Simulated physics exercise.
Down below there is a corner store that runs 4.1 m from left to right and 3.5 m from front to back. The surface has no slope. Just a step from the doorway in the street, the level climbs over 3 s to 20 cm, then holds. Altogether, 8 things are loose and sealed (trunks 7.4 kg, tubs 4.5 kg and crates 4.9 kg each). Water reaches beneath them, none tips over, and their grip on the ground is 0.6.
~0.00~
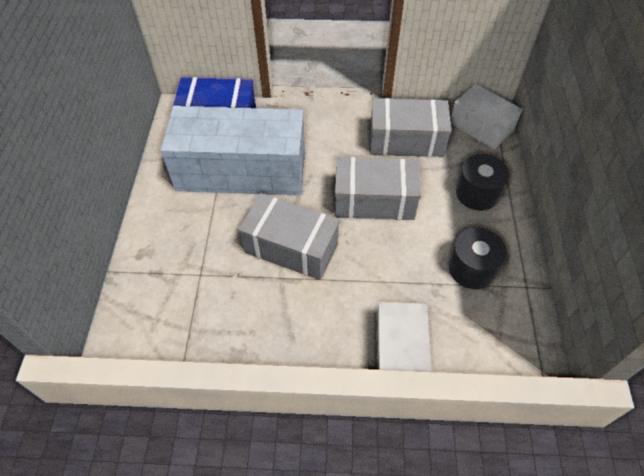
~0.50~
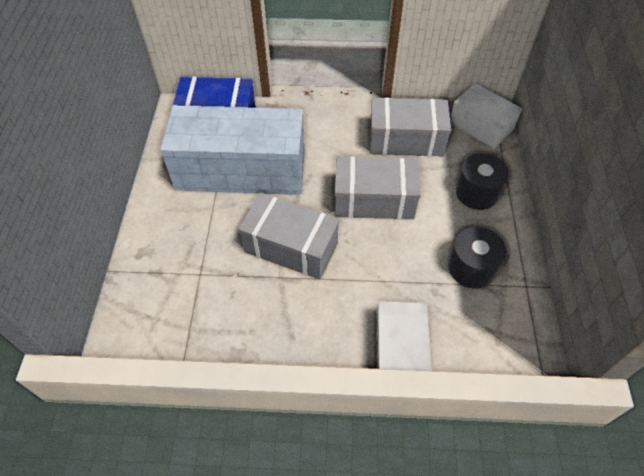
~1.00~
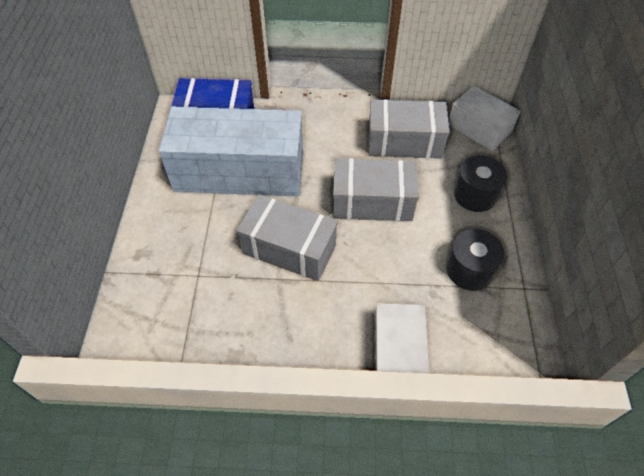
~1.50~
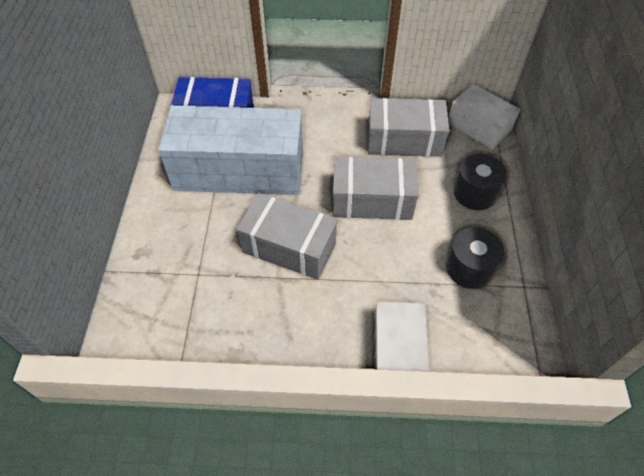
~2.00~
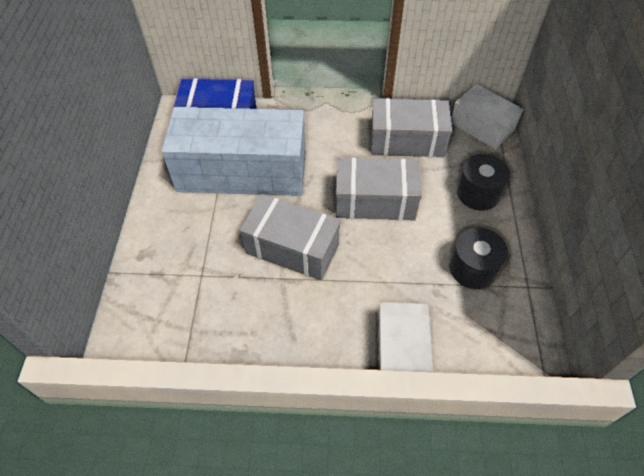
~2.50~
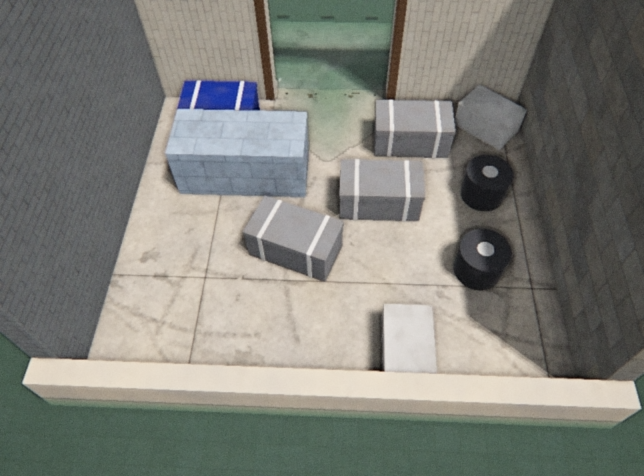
Corner store seen from above, with crates and dark tubs sitting still as greenish water covers the street and seeps through the doorway.
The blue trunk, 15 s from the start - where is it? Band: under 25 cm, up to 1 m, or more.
Still in place.
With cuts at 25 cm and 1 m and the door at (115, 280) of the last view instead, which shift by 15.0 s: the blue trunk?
That would leave the blue trunk a little displaced.
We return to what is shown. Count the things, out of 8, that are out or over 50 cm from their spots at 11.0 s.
It comes to 5.
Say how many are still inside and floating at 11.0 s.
The count is 8.
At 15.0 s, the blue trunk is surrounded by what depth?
Depth: About 14 cm.
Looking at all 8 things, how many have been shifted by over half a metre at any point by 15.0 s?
7.
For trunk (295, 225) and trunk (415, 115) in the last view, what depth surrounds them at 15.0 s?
About 12 and 12 cm.
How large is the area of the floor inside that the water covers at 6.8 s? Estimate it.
About 13 m2 is covered.
After 3.5 s the blue trunk is near (218, 95), 0.0 m from its start, aground; 0 afloat.
After 6.8 s the blue trunk is near (254, 87), 0.4 m from its start, afloat; 6 afloat.
After 11.0 s the blue trunk is near (187, 90), 0.3 m from its start, afloat; 8 afloat.
After 15.0 s the blue trunk is near (206, 88), 0.1 m from its start, afloat; 8 afloat.
